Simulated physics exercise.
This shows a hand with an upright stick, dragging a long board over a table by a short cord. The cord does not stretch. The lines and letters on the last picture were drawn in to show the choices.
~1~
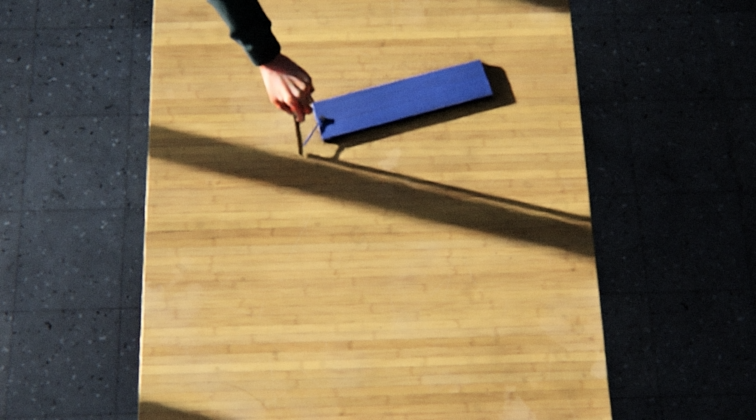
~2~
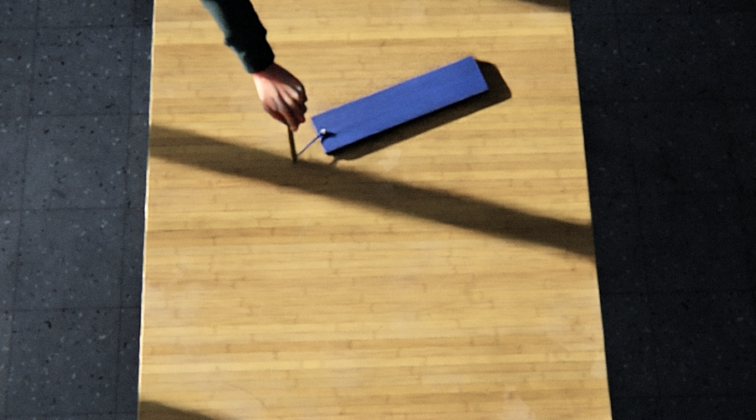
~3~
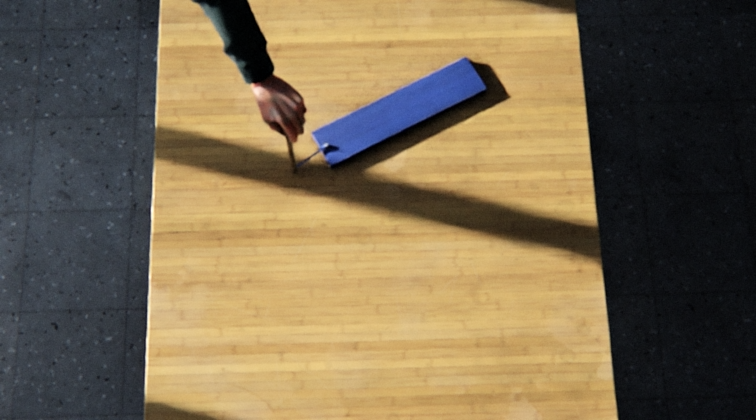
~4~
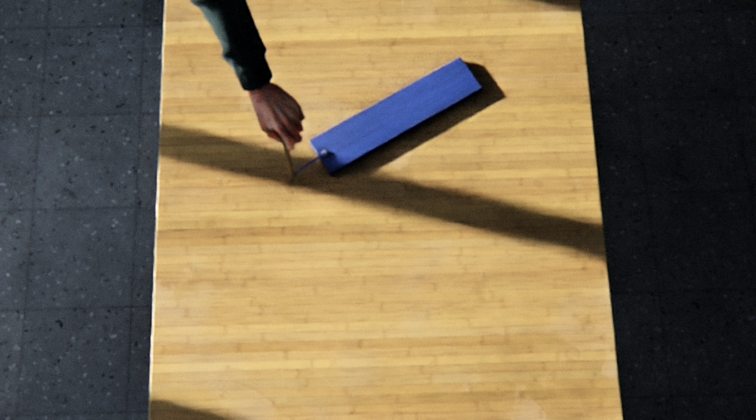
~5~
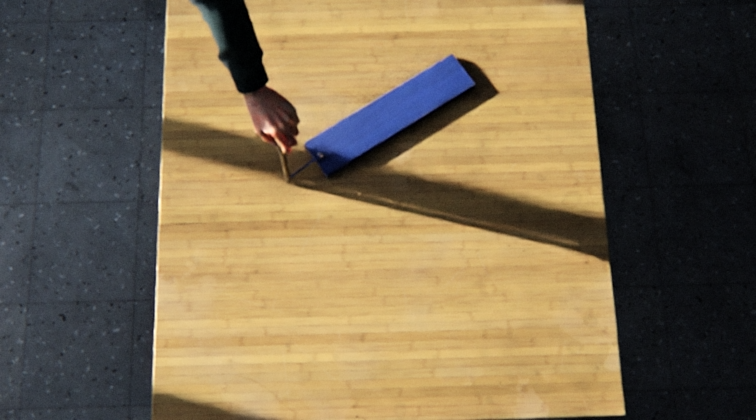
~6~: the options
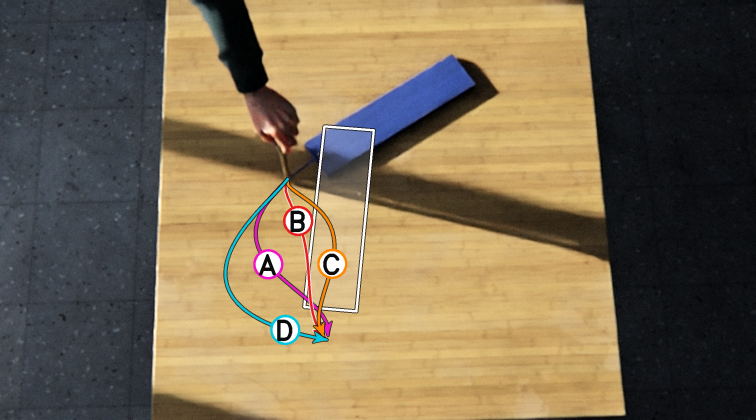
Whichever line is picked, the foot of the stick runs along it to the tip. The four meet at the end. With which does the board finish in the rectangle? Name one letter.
It ends in the outline on A.
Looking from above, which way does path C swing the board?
Anticlockwise.
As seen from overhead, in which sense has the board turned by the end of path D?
It turns anticlockwise.
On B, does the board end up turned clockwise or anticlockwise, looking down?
It turns anticlockwise.
On the marked copy, A from (288, 179) via (264, 259) to (328, 335); B from (288, 179) via (307, 253) to (325, 338); C from (288, 179) via (334, 251) to (324, 336); D from (288, 179) via (226, 279) to (327, 340); the outline at (340, 216).
With A. Early on, foot of the stick (256, 237), middle of the board (345, 152).
Further on, foot of the stick (296, 291), middle of the board (338, 178).
At the end, foot of the stick (327, 340), middle of the board (340, 216); it lies in the outline.
As for the rest, B leaves its middle at (350, 217); C leaves its middle at (359, 219); D leaves its middle at (313, 221).
